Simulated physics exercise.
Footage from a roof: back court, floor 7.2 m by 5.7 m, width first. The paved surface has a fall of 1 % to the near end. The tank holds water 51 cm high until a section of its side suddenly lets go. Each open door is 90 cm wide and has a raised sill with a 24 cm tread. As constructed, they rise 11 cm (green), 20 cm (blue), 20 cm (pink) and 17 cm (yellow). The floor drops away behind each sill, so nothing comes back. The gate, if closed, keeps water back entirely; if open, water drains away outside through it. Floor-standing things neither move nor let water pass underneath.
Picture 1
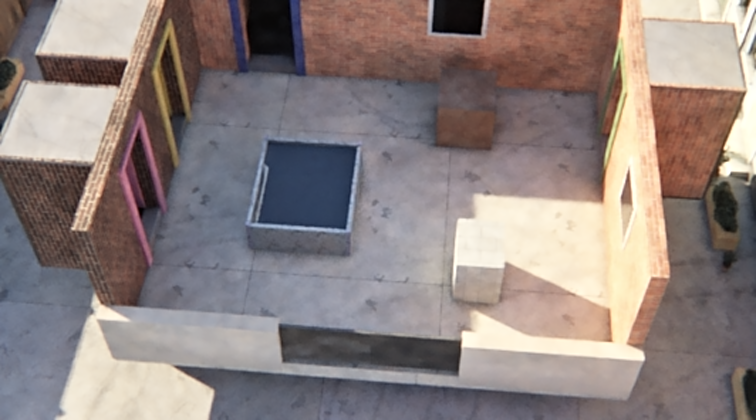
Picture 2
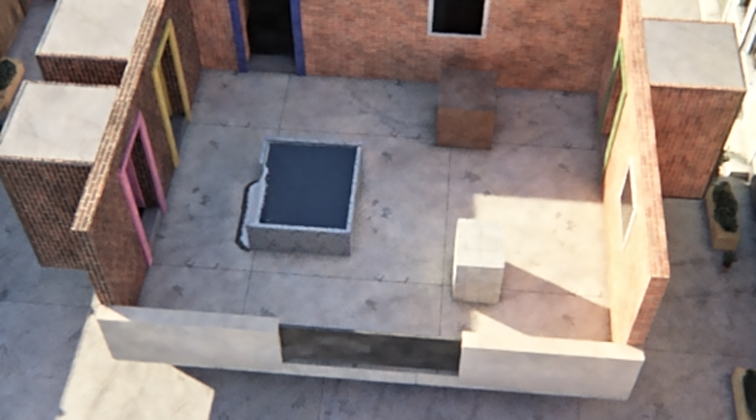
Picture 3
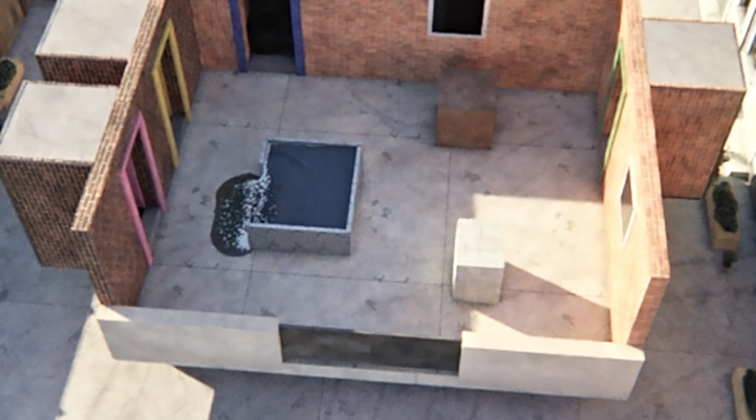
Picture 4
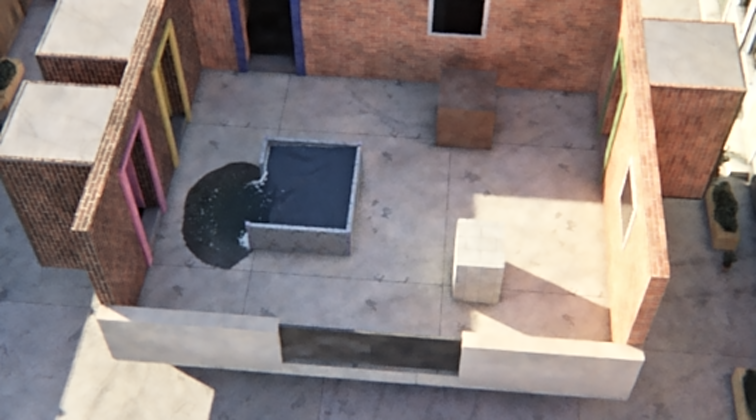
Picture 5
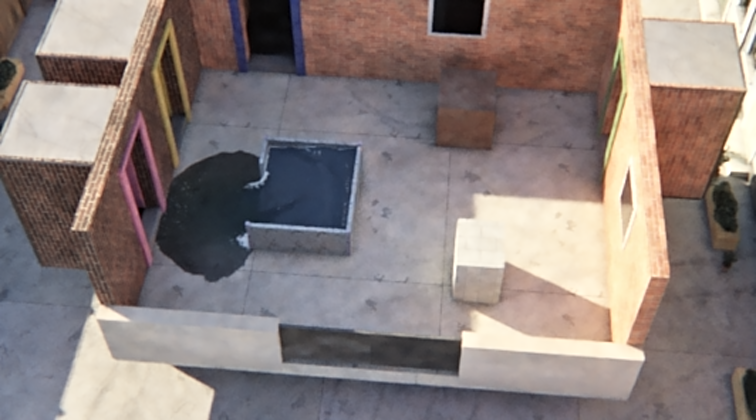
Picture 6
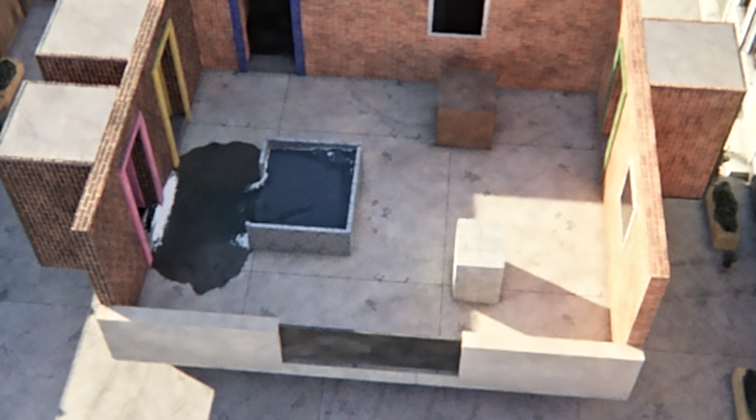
The clip opens on a walled brick courtyard seen from above, a square tank of dark water standing still on the paving. Water pours from the tank's left side, foaming as it lands, then spreads in a widening dark pool that reaches the left wall beside the pink-framed door.
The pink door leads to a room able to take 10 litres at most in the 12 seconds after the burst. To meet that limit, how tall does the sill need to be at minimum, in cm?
At least 28 cm or so.
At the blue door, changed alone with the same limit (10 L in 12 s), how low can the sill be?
Blue: 6.5 cm.
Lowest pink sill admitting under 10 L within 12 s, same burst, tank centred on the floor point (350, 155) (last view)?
I'd put it at close to 12.5 cm.
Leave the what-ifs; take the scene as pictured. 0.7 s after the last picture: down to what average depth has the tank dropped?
Roughly 29 cm.
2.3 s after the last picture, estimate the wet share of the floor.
Some 30 per cent is wet.
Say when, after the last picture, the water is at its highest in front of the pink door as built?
I'd say near 0.6 seconds.
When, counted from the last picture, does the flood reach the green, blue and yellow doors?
Green = 8.0 s, blue = 1.8 s, yellow = 0.2 s.
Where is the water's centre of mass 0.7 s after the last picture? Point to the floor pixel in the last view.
(257, 211).
Then, 0.7 s after the last picture water covers 15 % of the floor, deepest (32 cm) near (159, 230); 31 cm at the pink door, 17 litres in over its 20 cm sill.
Then, 2.3 s after the last picture water covers 30 % of the floor, deepest (26 cm) near (130, 336); 17 cm at the pink door, 53 litres in over its 20 cm sill.
Then, 11.3 s after the last picture water covers 95 % of the floor, deepest (8 cm) near (381, 356); 4 cm at the pink door, 54 litres in over its 20 cm sill.
At the pink door as built, the water peaked near 31 cm, 0.7 s after the last picture.
With a sill of 24 cm, 26 litres would have come in within the 12 s; with 32 cm, 1 litre. So under 10 litres takes about 28 cm.
